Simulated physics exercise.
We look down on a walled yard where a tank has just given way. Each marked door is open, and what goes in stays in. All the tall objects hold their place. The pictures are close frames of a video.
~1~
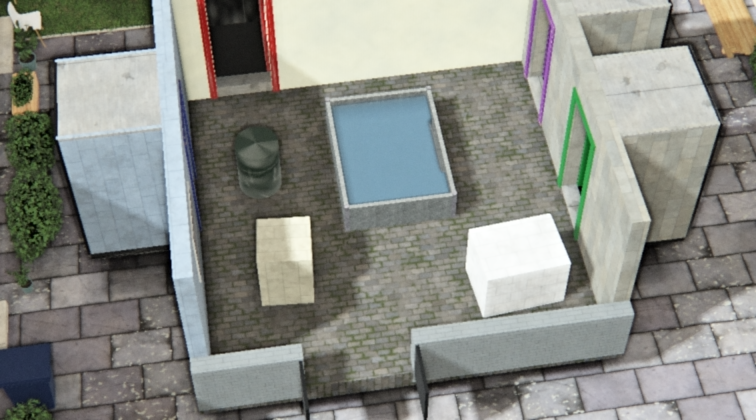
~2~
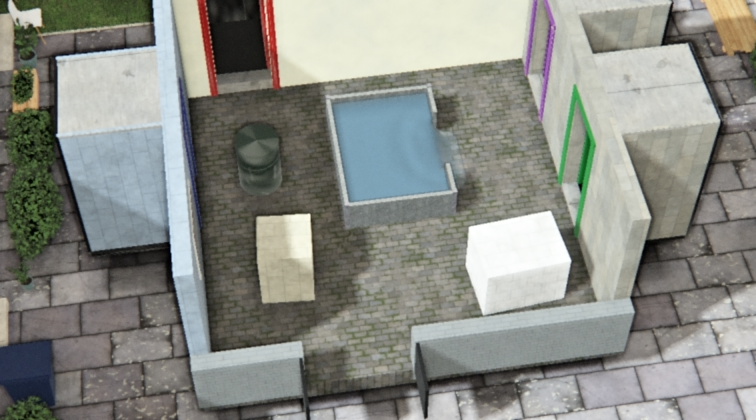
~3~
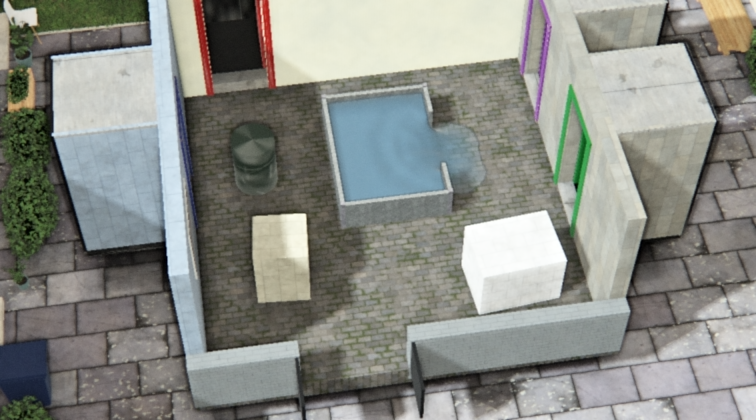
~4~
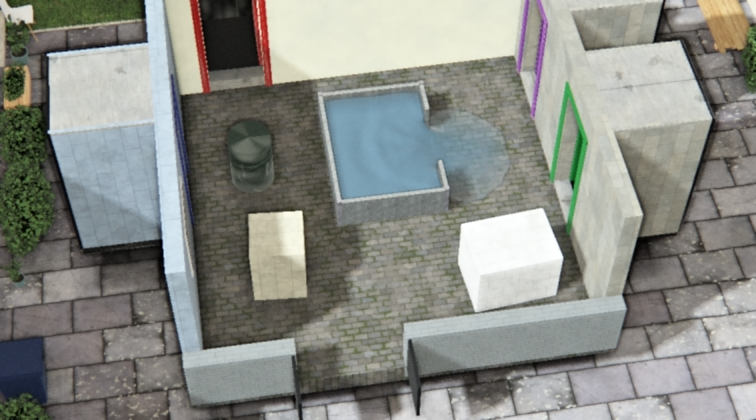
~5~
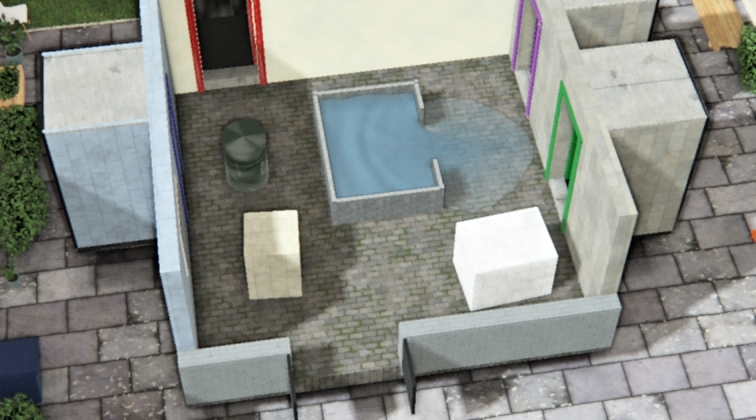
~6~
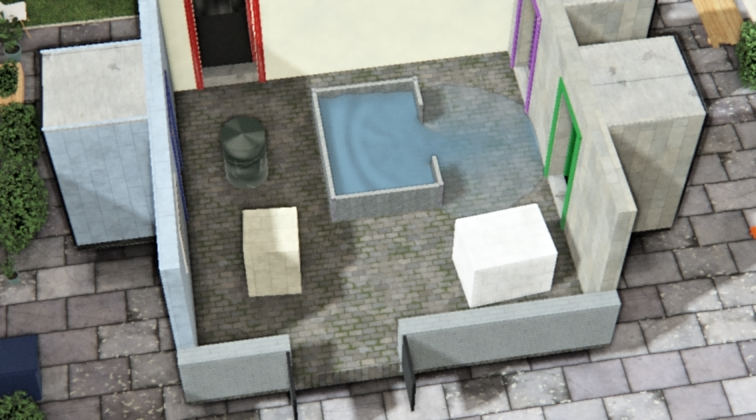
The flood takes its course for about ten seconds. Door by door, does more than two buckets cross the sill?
One by one: The blue door stays under that; the red door stays under that; the purple door takes more than that; the green door takes more than that.
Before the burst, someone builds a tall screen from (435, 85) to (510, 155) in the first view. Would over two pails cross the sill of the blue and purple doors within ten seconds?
Then: The blue one is under; the purple one lets less in.
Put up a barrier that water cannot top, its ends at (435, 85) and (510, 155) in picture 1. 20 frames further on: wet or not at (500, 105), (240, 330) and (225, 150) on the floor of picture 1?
As listed: Flooded, not flooded, free of water.
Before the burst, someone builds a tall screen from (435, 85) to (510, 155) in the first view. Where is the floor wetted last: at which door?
I say the door marked blue.
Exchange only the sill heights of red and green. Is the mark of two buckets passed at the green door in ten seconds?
Green holds.
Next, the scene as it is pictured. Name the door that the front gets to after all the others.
That is the blue door.
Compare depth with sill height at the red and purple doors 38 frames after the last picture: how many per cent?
In turn 20 and 180 per cent.
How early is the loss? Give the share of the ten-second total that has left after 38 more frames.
Near 85 in a hundred.
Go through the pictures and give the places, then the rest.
The first picture shows still water in the tank at (389, 149).
In the second picture, the front is at (458, 185), out from the gap at (438, 154).
In the third picture, the front is at (476, 182), out from the gap at (434, 155).
In the fourth picture, water pours out at (431, 152) and has run to (504, 163).
In the fifth picture, the front is at (528, 155), out from the gap at (426, 150).
In the sixth picture, the front is at (526, 111), out from the gap at (425, 147).
A moment on, water covers 20 % of the floor; the blue door not reached, the red door not reached, the purple door under two buckets in, the green door under two buckets in.
Next, water covers 25 % of the floor; the blue door not reached, the red door not reached, the purple door over two buckets in, the green door over two buckets in.
Then, water covers 35 % of the floor; the blue door not reached, the red door not reached, the purple door far over two buckets in, the green door over two buckets in.
Later, water covers 70 % of the floor; the blue door wet at the sill, nothing in, the red door wet at the sill, nothing in, the purple door far over two buckets in, the green door over two buckets in.
In the end, water covers 90 % of the floor; the blue door wet at the sill, nothing in, the red door wet at the sill, nothing in, the purple door far over two buckets in, the green door over two buckets in.
